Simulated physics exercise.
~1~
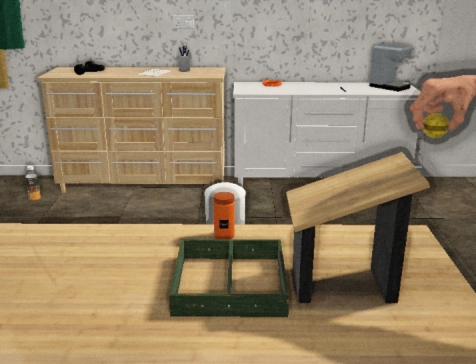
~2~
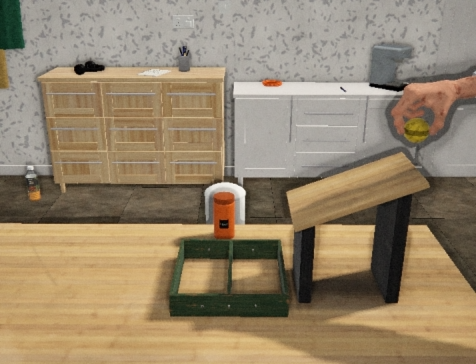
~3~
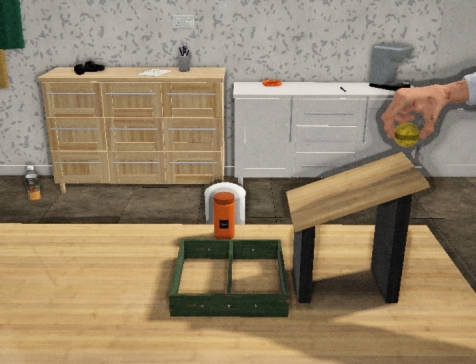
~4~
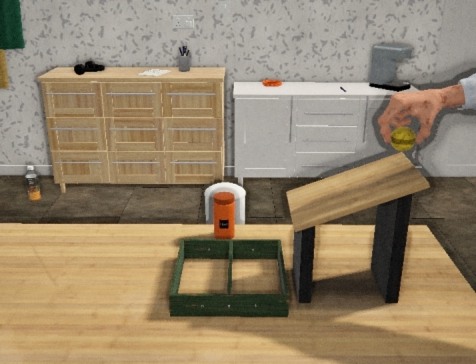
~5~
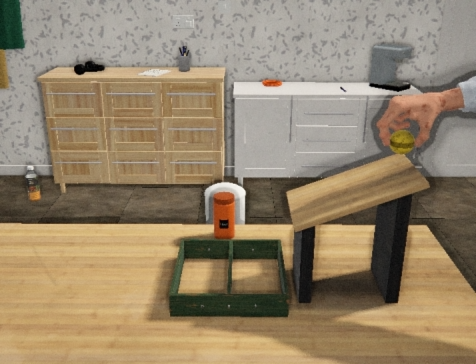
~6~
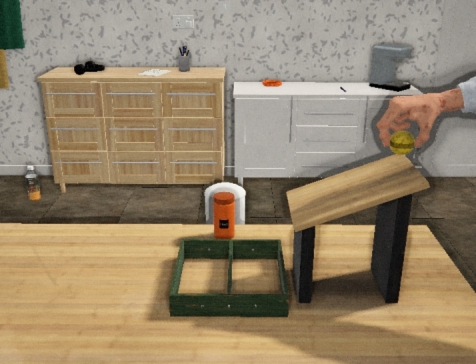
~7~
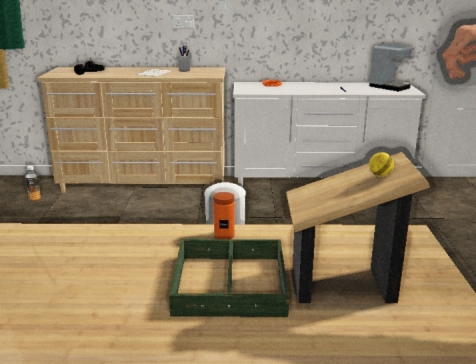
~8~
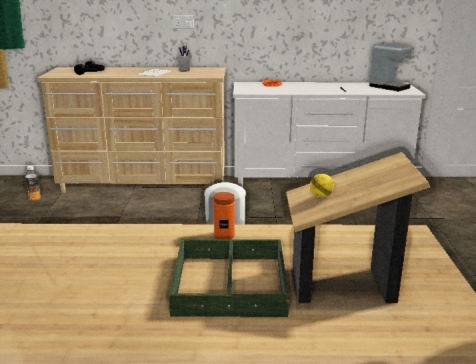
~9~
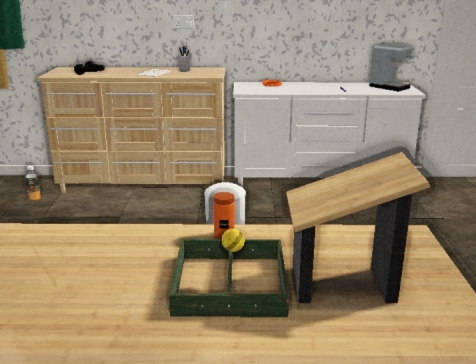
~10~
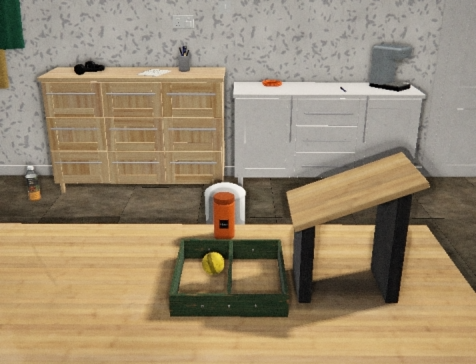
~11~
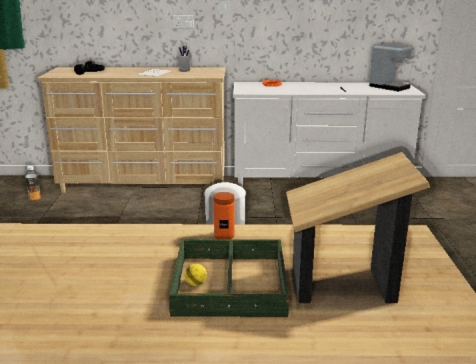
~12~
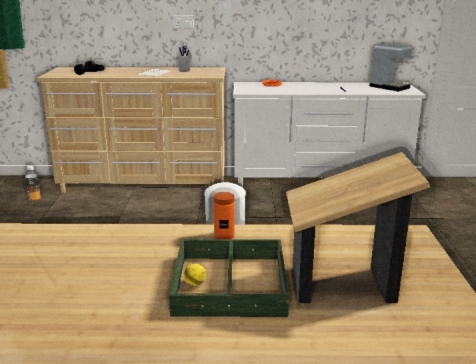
A hand releases a yellow ball, which rolls down a slanted board into the tray's left bay.
